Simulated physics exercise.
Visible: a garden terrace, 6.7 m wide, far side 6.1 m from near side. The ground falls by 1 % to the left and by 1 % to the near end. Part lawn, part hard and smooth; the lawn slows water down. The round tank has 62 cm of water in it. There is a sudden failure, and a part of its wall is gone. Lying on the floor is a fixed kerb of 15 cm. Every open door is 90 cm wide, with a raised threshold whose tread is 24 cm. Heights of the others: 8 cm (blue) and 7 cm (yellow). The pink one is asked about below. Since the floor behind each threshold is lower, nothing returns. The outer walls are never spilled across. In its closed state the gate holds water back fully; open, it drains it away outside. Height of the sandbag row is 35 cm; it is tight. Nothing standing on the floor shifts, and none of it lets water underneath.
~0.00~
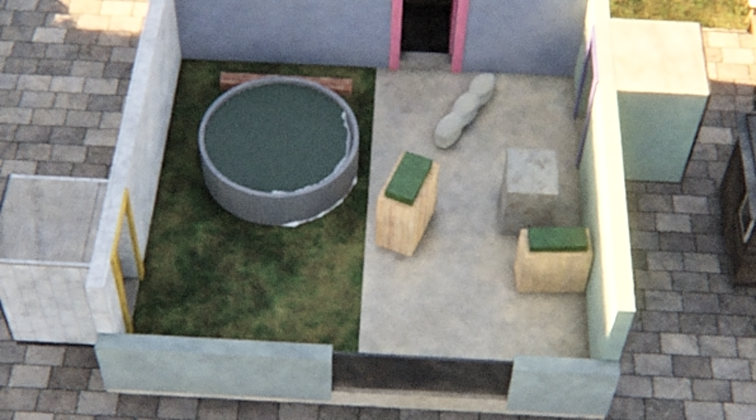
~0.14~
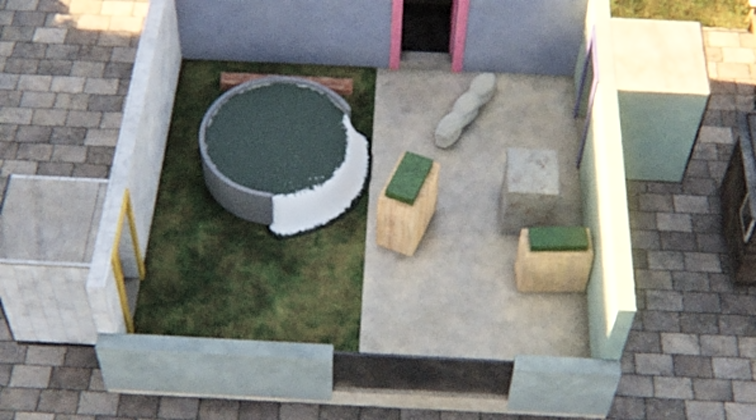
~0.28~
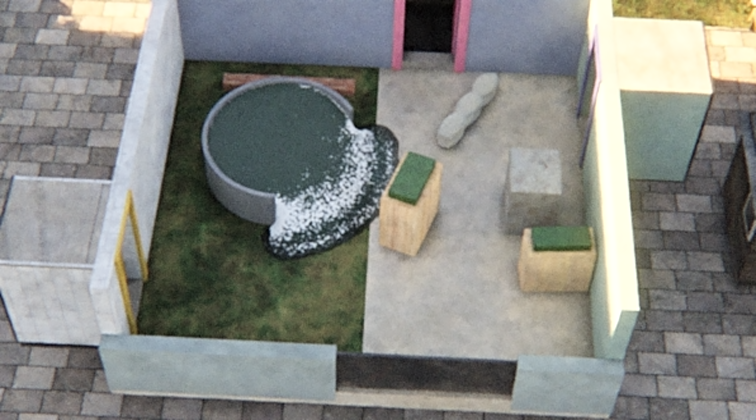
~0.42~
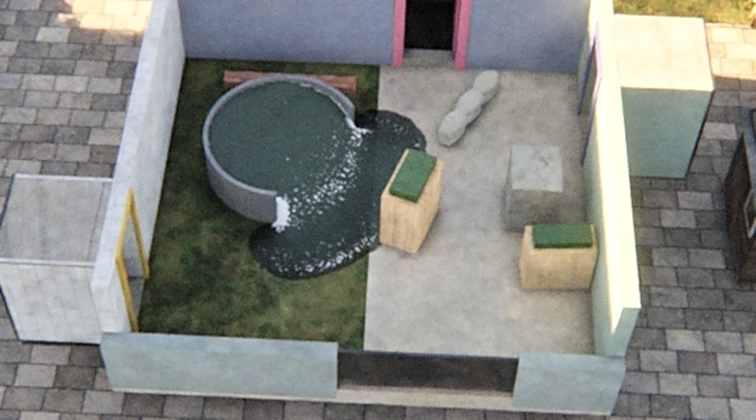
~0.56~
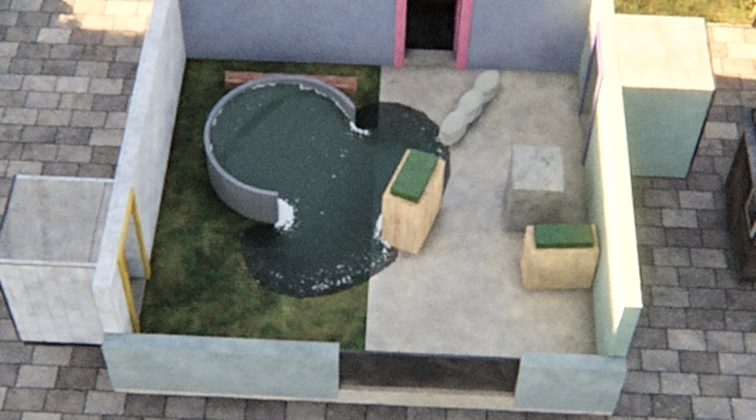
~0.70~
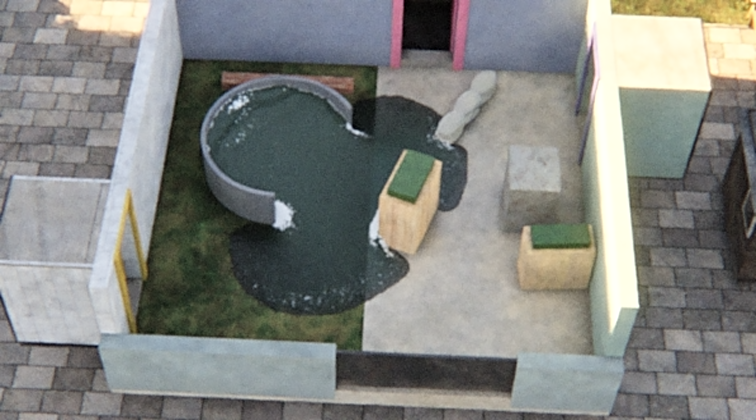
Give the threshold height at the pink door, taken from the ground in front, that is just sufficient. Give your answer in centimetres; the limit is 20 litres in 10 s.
Roughly 8.5 cm above the ground in front.
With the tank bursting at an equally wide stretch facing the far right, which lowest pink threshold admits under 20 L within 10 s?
Some 29 cm.
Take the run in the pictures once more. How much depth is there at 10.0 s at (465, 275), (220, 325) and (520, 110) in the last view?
5, 12 and 3 cm, respectively.
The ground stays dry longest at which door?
Yellow.
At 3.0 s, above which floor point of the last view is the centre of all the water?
The water is centred around (384, 227) in the last picture's pixels.
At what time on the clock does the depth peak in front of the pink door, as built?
Roughly at 3.2 s.
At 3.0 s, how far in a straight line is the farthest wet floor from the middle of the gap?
About 5.0 m.
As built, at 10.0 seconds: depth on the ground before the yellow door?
It comes to about 14.0 centimetres deep.
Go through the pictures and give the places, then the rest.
The first picture shows the round tank at (279, 138) is whole and still, 62 cm deep; the pink door at (428, 27) is dry.
In the second picture, the gap is at (342, 186), the front 0.3 m out at (367, 140); the back of the round tank holds 62 cm.
In the third picture, the gap is at (345, 189), the front 0.6 m out at (392, 139); the back of the round tank holds 62 cm.
In the fourth picture, the gap is at (346, 188), the front 1.1 m out at (422, 140); the back of the round tank holds 62 cm.
In the fifth picture, the front is at (330, 290), 1.4 m from the gap at (347, 188); 5.3 m2 of floor is wet, 61 cm left at the back.
In the sixth picture, water pours out at (344, 189) and has run 1.8 m, to (338, 308); about 8 cm deep outside, 54 cm at the back; the pink door at (429, 25), 3.1 m from the gap, is still 0.9 m from the nearest water.
After 1.4 s water covers 40 % of the floor, deepest (43 cm) near (387, 226); it has not reached the pink door.
After 3.0 s water covers 70 % of the floor, deepest (27 cm) near (593, 364); 10 cm at the pink door, 0 litres in over its 17 cm threshold.
After 10.0 s water covers 95 % of the floor, deepest (16 cm) near (128, 367); 2 cm at the pink door, 0 litres in over its 17 cm threshold.
At the pink door as built, the water arrived by 1.5 s and peaked near 13 cm at 3.2 s.
With a threshold of 7 cm, 33 litres would have come in within the 10 s; with 9.5 cm, 12 litres. So under 20 litres takes about 8.5 cm.
